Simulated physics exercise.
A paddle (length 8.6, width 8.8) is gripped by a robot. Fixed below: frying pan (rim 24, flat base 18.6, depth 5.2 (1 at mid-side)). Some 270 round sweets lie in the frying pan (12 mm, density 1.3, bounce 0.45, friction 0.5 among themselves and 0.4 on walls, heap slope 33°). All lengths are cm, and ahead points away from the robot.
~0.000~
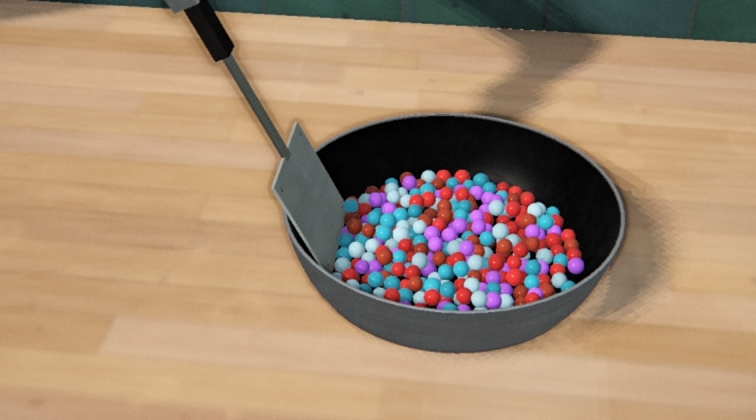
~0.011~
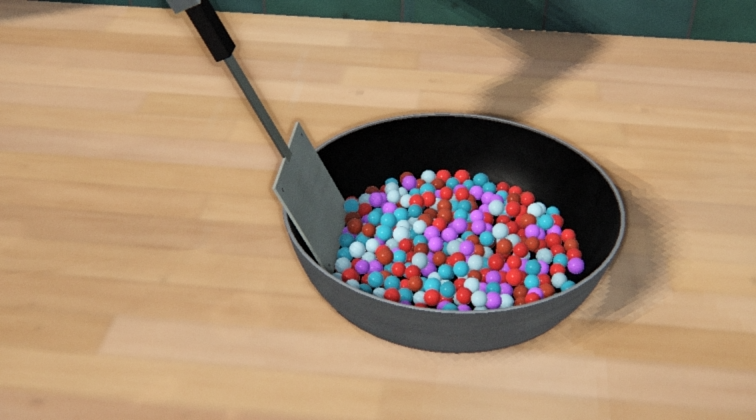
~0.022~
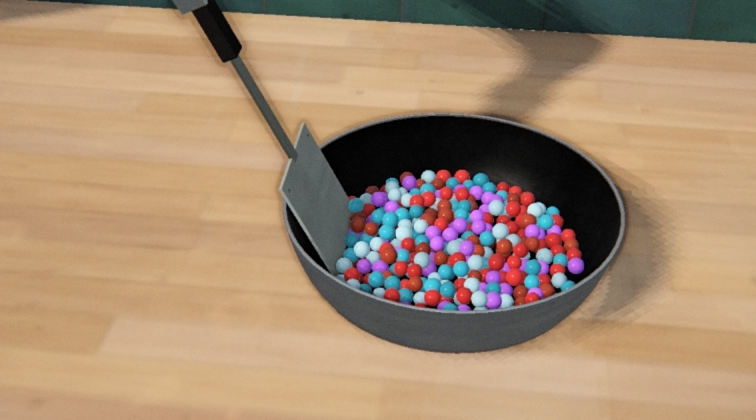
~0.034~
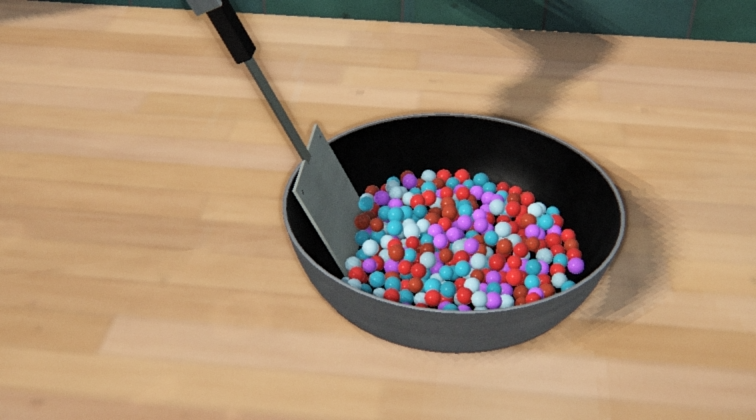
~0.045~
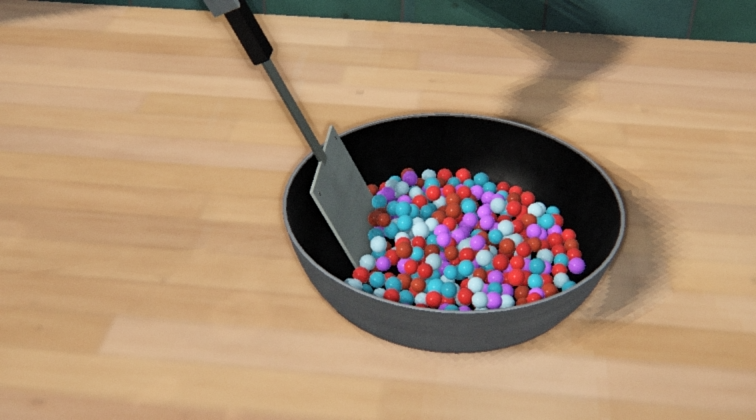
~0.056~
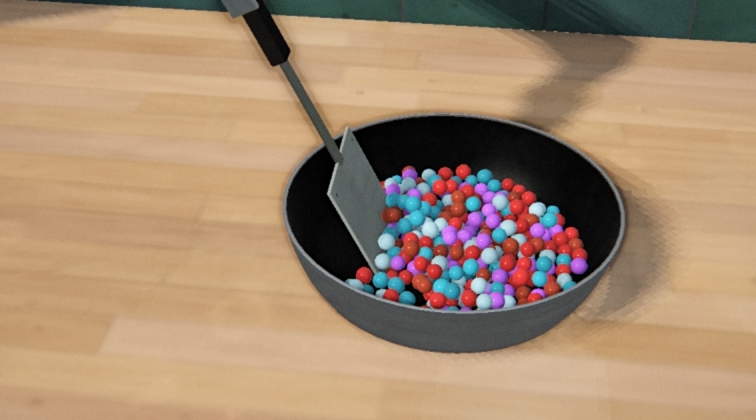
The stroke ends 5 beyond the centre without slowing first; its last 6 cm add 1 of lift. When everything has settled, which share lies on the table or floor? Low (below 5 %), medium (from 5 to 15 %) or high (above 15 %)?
A low share, below 5 %, ends on the table or floor.
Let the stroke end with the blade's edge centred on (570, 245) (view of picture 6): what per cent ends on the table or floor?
About 30 per cent.
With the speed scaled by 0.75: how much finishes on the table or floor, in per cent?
About 0 per cent.
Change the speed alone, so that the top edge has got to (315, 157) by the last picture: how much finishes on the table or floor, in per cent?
About 0 per cent.
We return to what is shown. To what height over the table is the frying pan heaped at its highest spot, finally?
Roughly 5.5 cm.
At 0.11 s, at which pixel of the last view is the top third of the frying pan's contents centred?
Near (491, 232).
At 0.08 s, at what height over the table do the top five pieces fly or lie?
Roughly 4 cm.
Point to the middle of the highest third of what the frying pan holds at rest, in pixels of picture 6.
Near (570, 234).
After 0.08 s, sloping 64°, highest piece 5 above the table; 272 in the frying pan.
After 0.11 s, sloping 64°, highest piece 6 above the table; 272 in the frying pan.
After 0.32 s, sloping 64°, highest piece 6 above the table; 268 in the frying pan, 1 on the table or floor, 3 on the blade or in flight.
After 1.37 s, sloping 64°, highest piece 5 above the table; 268 in the frying pan, 4 on the table or floor.
In the end, 268 in the frying pan, 4 on the table or floor. That is 1 % on the table or floor.
